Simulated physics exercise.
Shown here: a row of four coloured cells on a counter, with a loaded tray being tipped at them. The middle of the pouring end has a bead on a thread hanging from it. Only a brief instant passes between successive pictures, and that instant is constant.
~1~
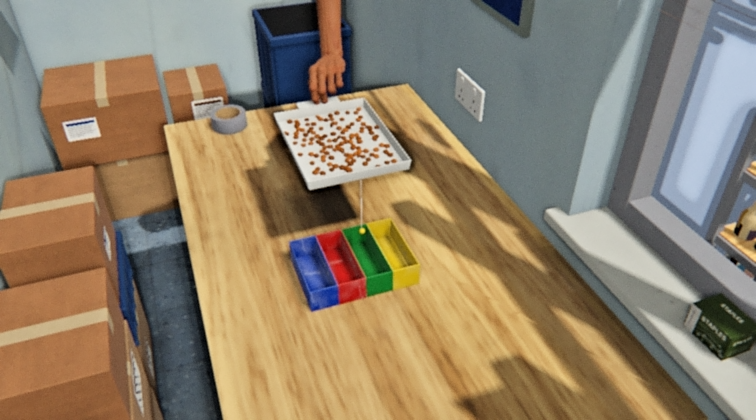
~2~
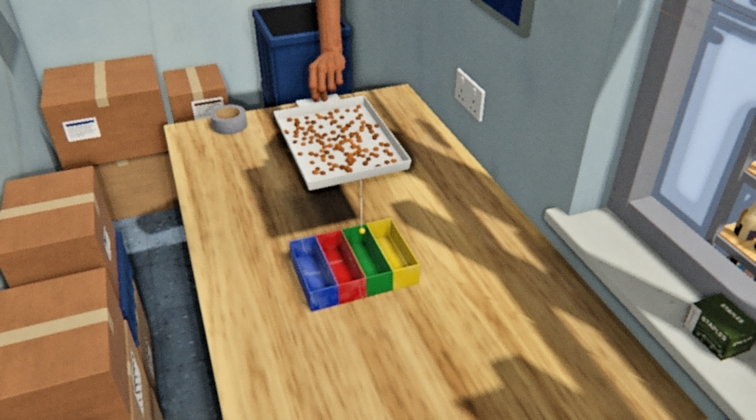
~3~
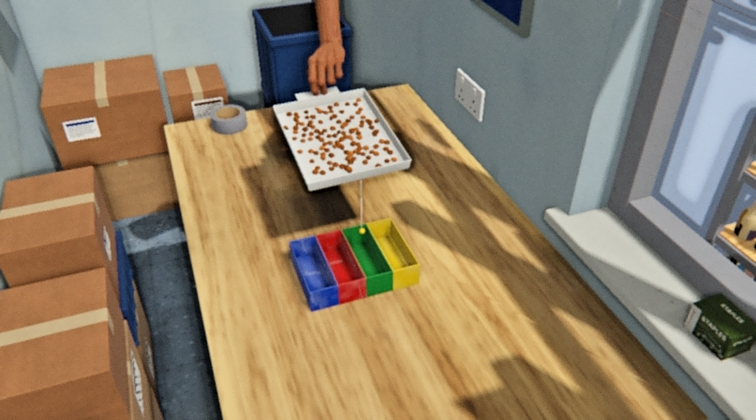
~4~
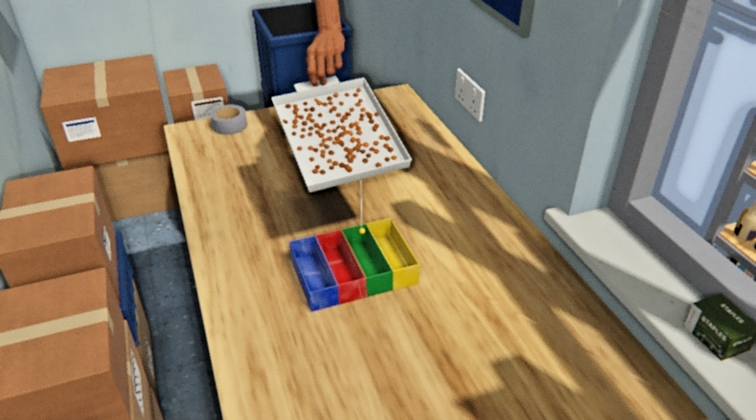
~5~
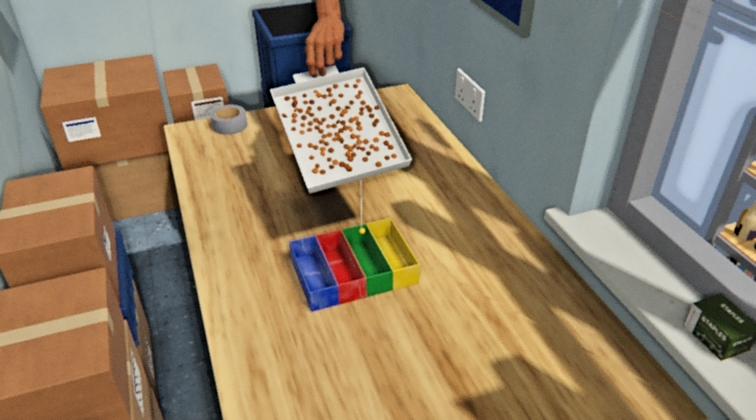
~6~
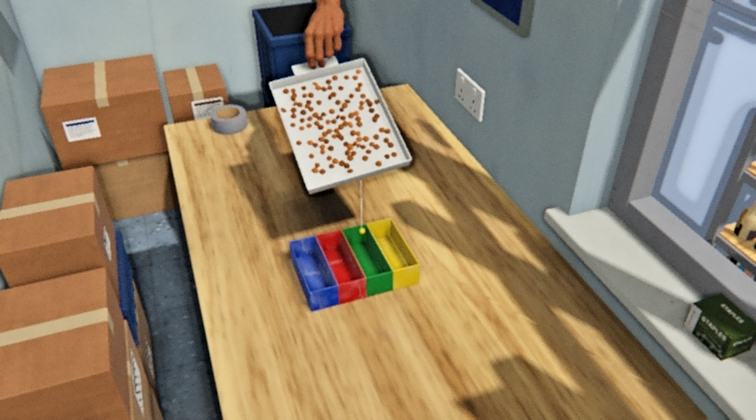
A white tray of small brown bits, held by a hand at its back, was level at first, then slowly tilted up from behind, its front edge dipping slightly left above blue, red, green and yellow cells.
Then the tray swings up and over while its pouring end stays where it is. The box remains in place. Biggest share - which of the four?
Red cell.
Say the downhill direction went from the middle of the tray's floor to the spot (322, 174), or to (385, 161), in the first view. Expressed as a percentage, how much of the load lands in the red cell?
40 and 0 per cent, in that order.
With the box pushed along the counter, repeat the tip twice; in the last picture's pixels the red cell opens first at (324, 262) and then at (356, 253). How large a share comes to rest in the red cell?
First placement: Some 60 %; second placement: Some 30 %.
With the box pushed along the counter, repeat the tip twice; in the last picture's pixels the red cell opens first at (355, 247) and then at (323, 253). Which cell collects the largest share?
Blue, then the cell in red.
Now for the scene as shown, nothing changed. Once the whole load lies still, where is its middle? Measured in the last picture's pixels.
Resting centre, last frame: Roughly (341, 278).
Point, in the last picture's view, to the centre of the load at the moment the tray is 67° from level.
Around (337, 175).
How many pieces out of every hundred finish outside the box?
Call it some 0 percent of the pieces.
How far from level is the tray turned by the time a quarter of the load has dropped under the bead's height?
Angle reached: About 85°.
Soon, tray tipped steeply; nearly all on the tray; a stray few falling or outside the box.
A while on, tray tipped past a quarter turn; about a third on the tray; about a quarter in the red cell; about a quarter in the blue cell; a small part in the green cell; a small part falling or outside the box.
Towards the end, tray tipped past a quarter turn; about half in the red cell; about a quarter in the blue cell; about a quarter in the green cell; a stray few in the yellow cell; a stray few falling or outside the box.
Finally, tray tipped past a quarter turn; about half in the red cell; about a quarter in the blue cell; about a quarter in the green cell; a stray few in the yellow cell; a stray few outside the box.
